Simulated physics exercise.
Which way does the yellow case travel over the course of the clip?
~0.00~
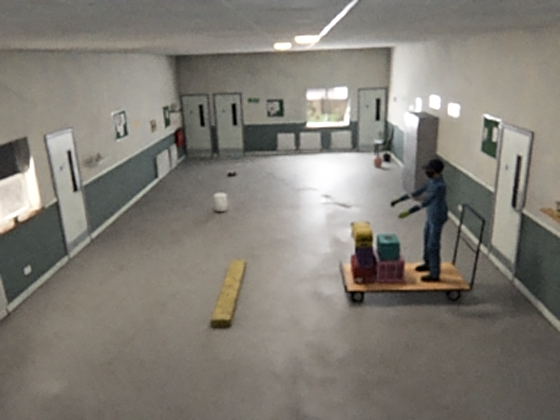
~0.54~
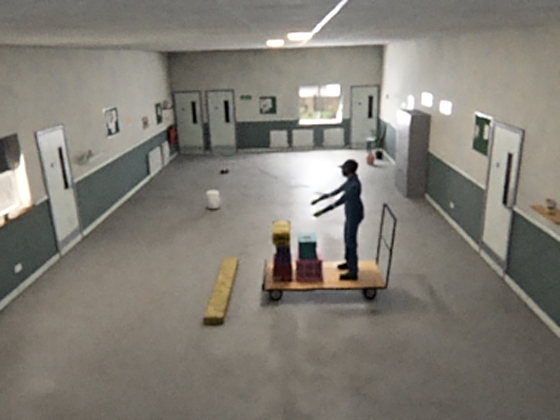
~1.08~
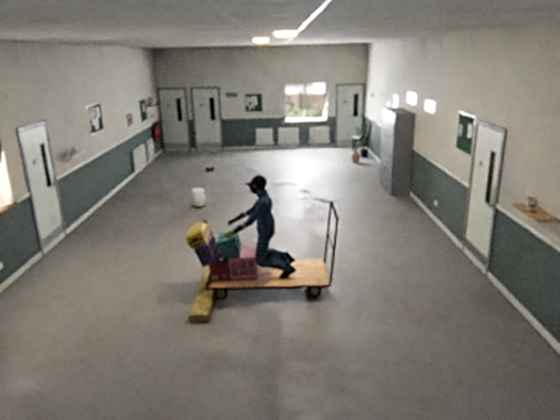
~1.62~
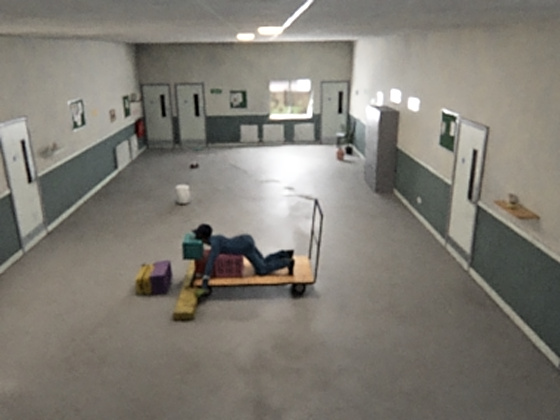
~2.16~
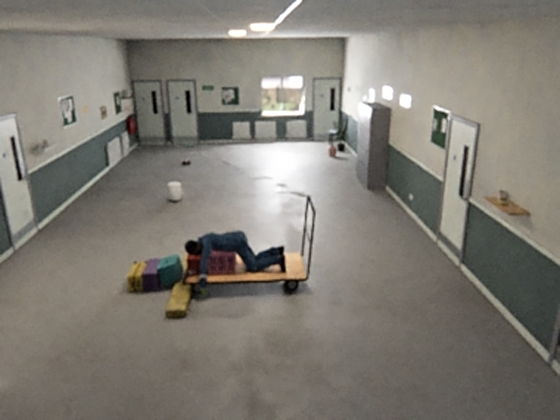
The yellow case travels to the left, first riding on the cart and then toppling off its front end onto the floor.
